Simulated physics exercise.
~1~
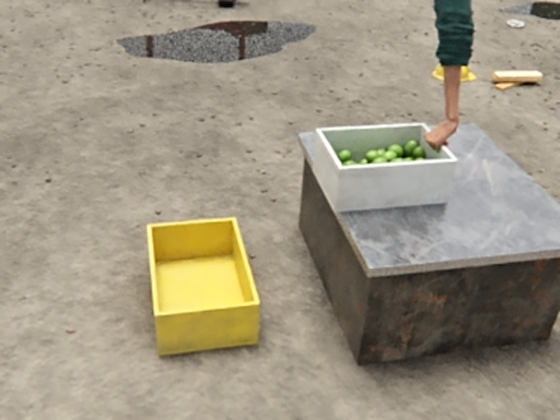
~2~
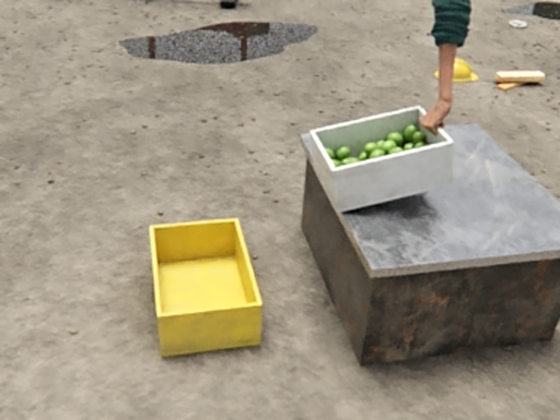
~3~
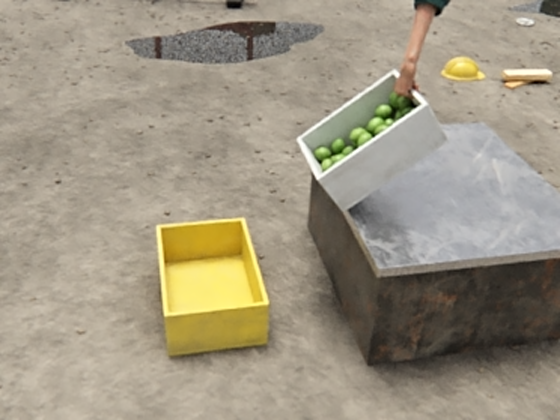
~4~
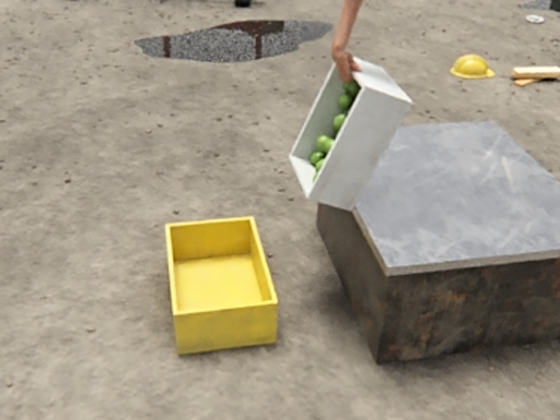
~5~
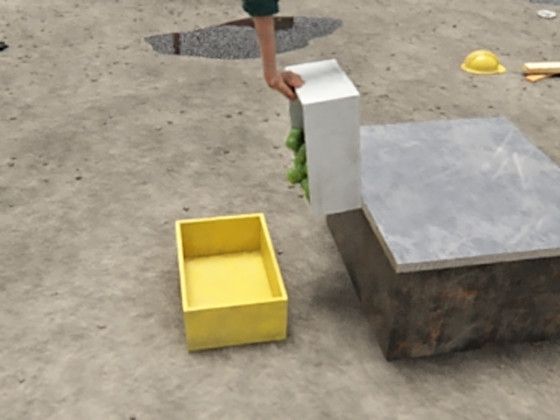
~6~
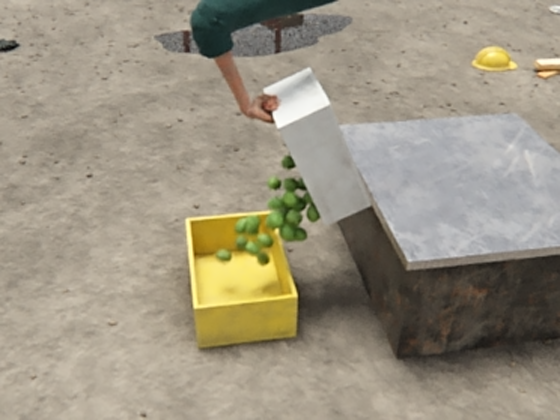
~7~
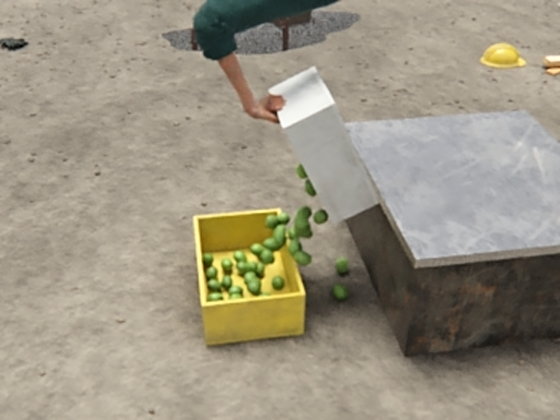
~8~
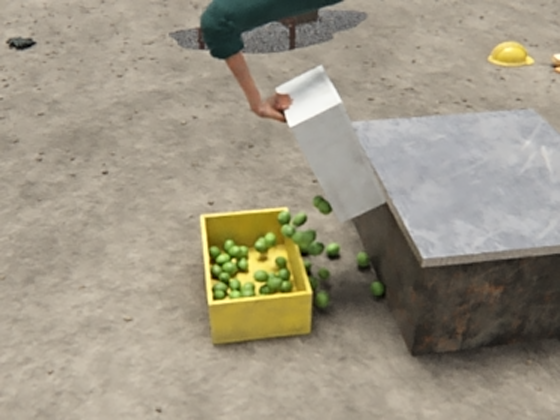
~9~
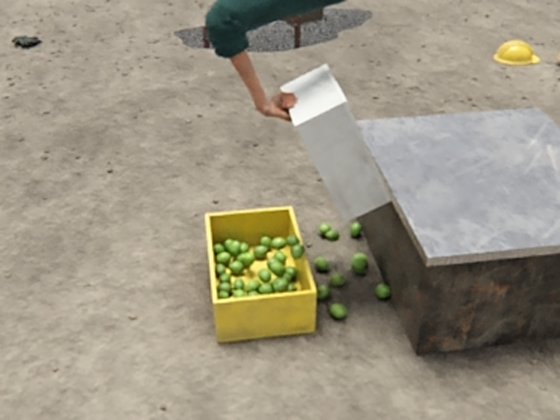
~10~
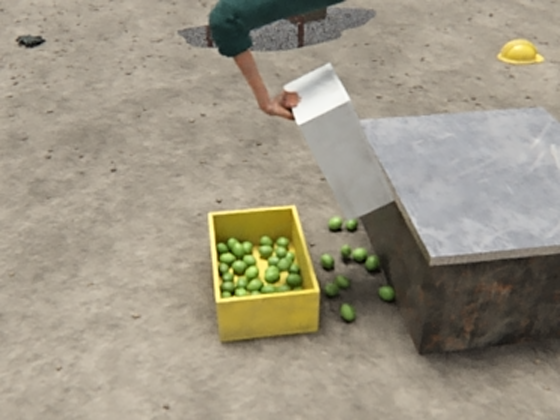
To begin with, a hand grips a white crate of green limes on a dark, grey-topped bench, with an empty yellow bin on the ground to the left. The hand lifts the crate's right side and tips it leftward, slowly and then more steeply, as the limes stay inside. Once it passes upright, the limes start to tumble out towards the bin. Most drop into it, while others fall into the gap beside the bench and roll a little. Finally the crate is held still, upended, with most limes in the bin and several scattered on the ground between bin and bench.
